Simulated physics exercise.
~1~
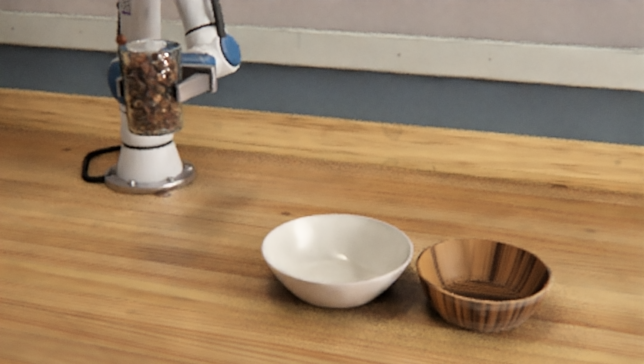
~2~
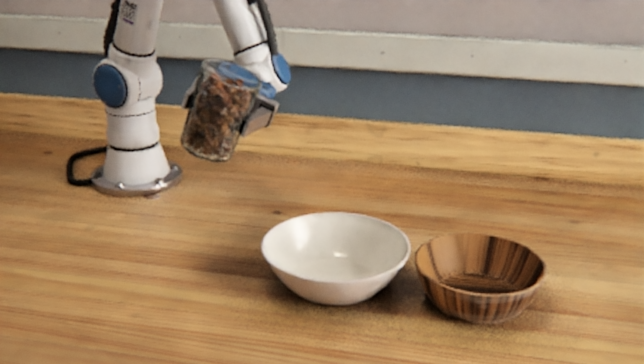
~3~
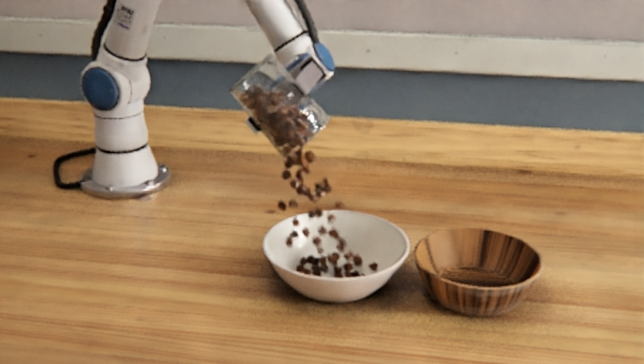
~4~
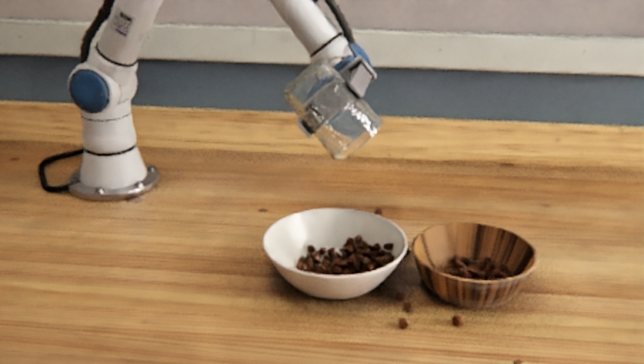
Robot arm tipping a clear cup of brown pellets, filling the white bowl most, then the wooden bowl, with a few scattered.
